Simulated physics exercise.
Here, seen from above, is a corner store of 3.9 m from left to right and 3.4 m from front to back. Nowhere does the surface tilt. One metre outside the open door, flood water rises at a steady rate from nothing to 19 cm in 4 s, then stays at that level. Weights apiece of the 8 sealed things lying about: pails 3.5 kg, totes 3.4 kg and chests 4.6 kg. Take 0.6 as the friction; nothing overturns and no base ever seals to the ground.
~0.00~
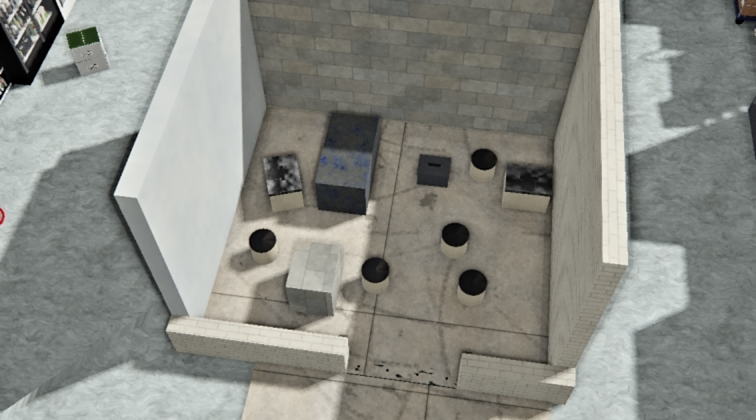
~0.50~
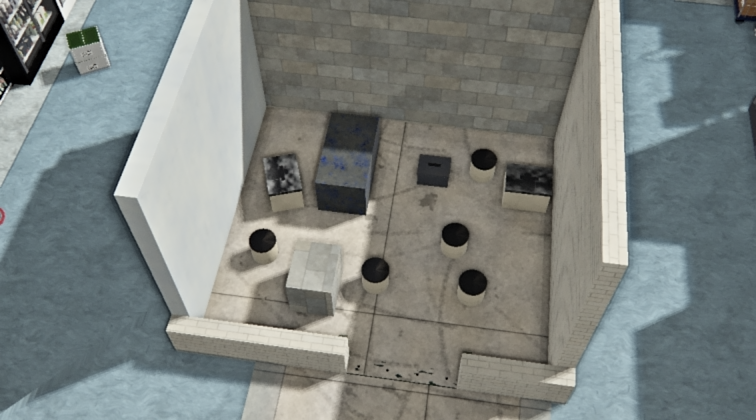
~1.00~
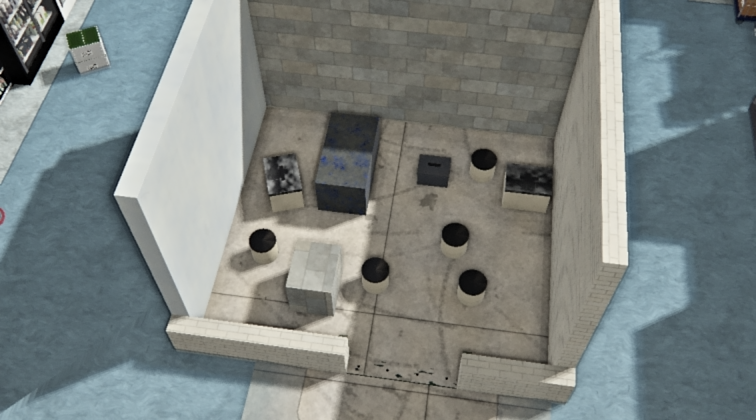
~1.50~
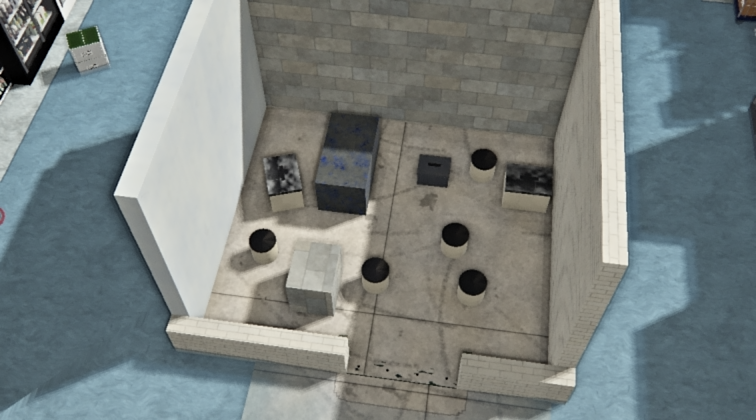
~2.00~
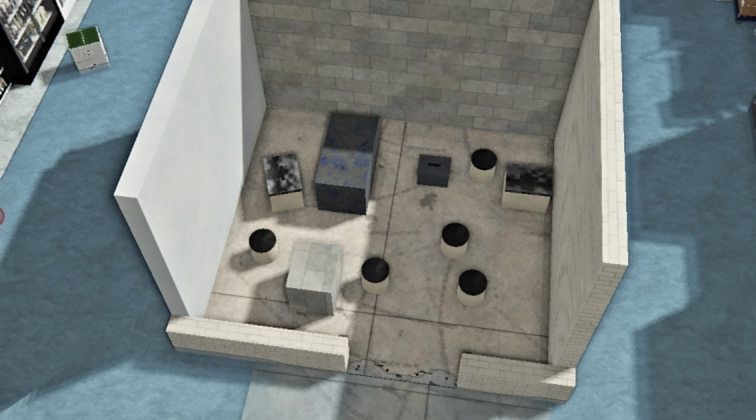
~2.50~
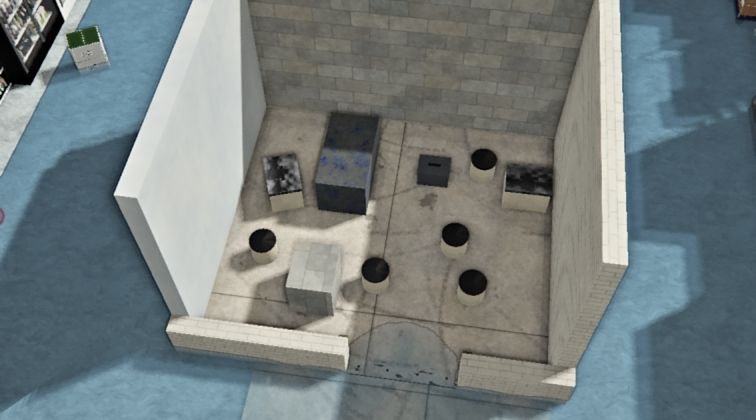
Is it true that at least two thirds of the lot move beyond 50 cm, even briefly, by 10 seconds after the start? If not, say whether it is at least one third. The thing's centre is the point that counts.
True.
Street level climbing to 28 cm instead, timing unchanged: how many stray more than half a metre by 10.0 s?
You'd get 8 in that case.
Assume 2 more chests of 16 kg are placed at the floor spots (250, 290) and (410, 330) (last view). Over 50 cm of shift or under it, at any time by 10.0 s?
First one stays within it, second one exceeds it.
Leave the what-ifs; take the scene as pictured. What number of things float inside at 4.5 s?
0.
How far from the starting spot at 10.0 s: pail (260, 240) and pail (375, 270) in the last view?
The first is 10 cm from its start, the second 150 cm.
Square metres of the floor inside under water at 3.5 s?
About 2.0 m2.
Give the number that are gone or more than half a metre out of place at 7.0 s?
By then 6.
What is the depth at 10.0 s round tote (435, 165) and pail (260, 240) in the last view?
13 and 5 cm.
After 3.5 s 0 of 8 are over 50 cm from their spots; 0 afloat.
After 4.5 s 1 of 8 are over 50 cm from their spots; 0 afloat.
After 7.0 s 6 of 8 are over 50 cm from their spots; 5 afloat.
After 10.0 s 4 of 8 are over 50 cm from their spots, and 6 have been at some point; 8 afloat.
